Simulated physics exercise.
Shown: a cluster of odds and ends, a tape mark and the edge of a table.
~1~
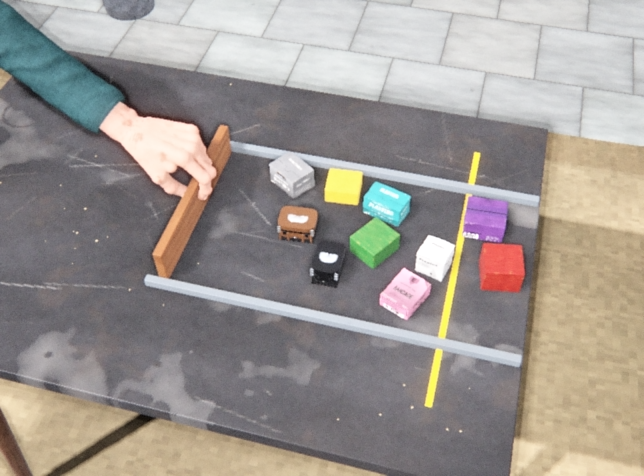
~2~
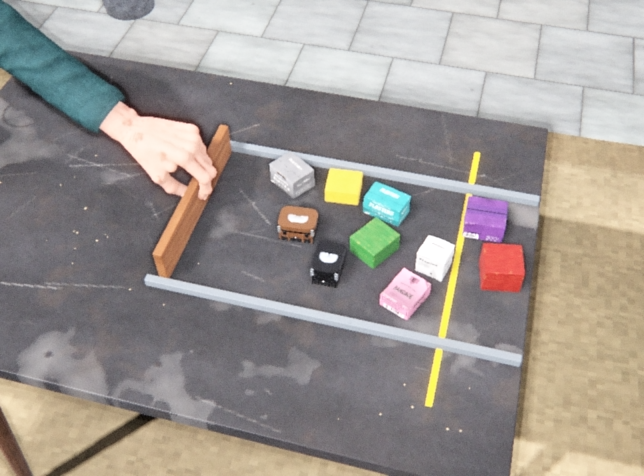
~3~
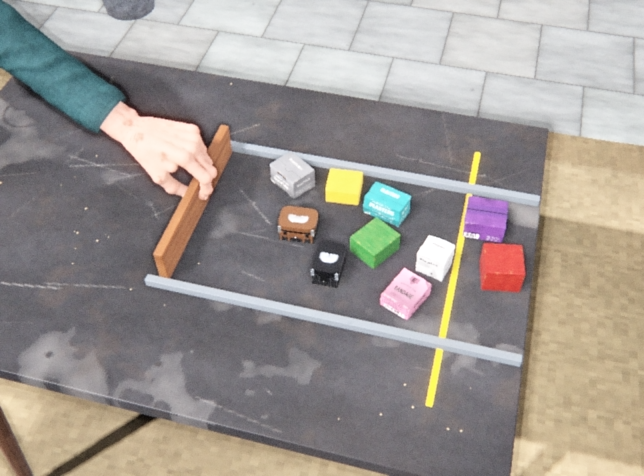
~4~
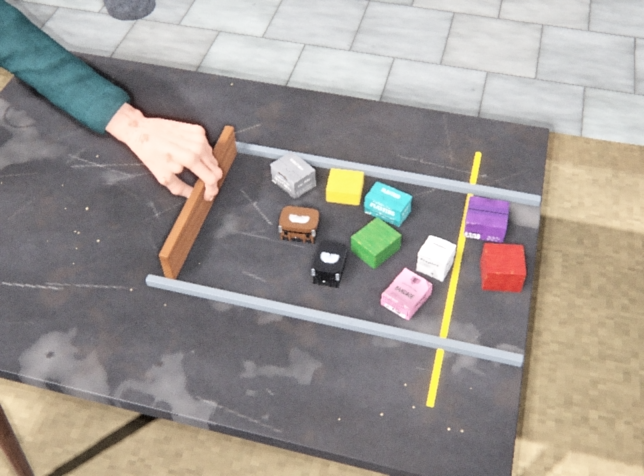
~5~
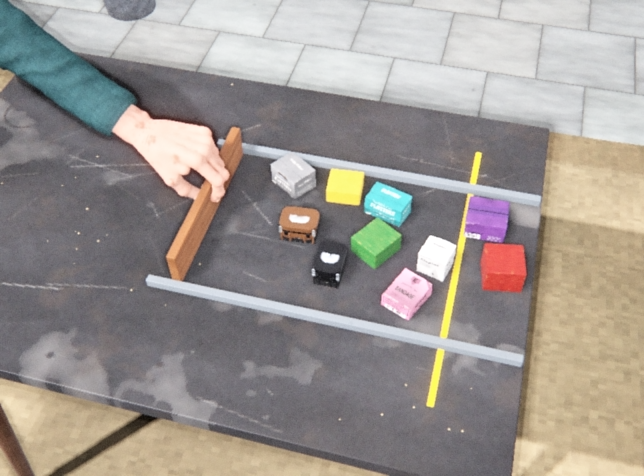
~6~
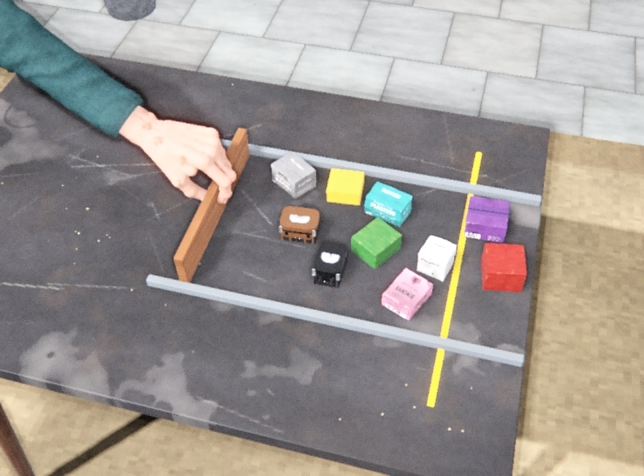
On a dark tabletop, a hand sliding a wooden board slightly right between two rails, small colourful boxes and cases sitting still.
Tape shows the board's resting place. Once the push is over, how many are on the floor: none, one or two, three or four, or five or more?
On the floor: Three or four.
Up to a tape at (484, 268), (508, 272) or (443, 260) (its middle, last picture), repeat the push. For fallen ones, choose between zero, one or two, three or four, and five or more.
In order: 5 or more, five or more, 1 or 2.
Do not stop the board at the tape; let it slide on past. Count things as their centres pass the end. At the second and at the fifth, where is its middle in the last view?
The middle sits near (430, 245) at the first moment and near (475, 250) at the second.
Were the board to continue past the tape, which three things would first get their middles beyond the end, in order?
The red block goes first, followed by the purple box and then the white box.
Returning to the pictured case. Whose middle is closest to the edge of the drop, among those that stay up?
Result: Turquoise box.
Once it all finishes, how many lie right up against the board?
3 touch it.
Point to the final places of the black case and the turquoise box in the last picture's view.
First (466, 292), then (538, 246).
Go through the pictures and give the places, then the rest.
The first frame shows red block (501, 268); purple box (485, 219); white box (435, 258); board (196, 198); tape (456, 263).
The second frame shows purple box (485, 219); black case (329, 264).
The third frame shows white box (435, 258); board (196, 198).
The fourth frame shows red block (503, 268); pink box (407, 294).
The fifth frame shows purple box (486, 219); green block (376, 243).
The sixth frame shows red block (503, 268); purple box (487, 219); white box (437, 258); board (215, 202); tape (458, 262).
A little later, none off yet; red block at rest near (503, 268); purple box at rest near (487, 219); white box at rest near (437, 258).
Next, none off yet; red block at rest near (503, 268); purple box at rest near (491, 220); white box moving near (441, 258).
Later still, none off yet; red block tilted a little near (546, 277); purple box shifted about its own width near (532, 223); white box shifted well along near (510, 272).
When it is over, the number that fall off is three or four; down, white box, purple box and red block.
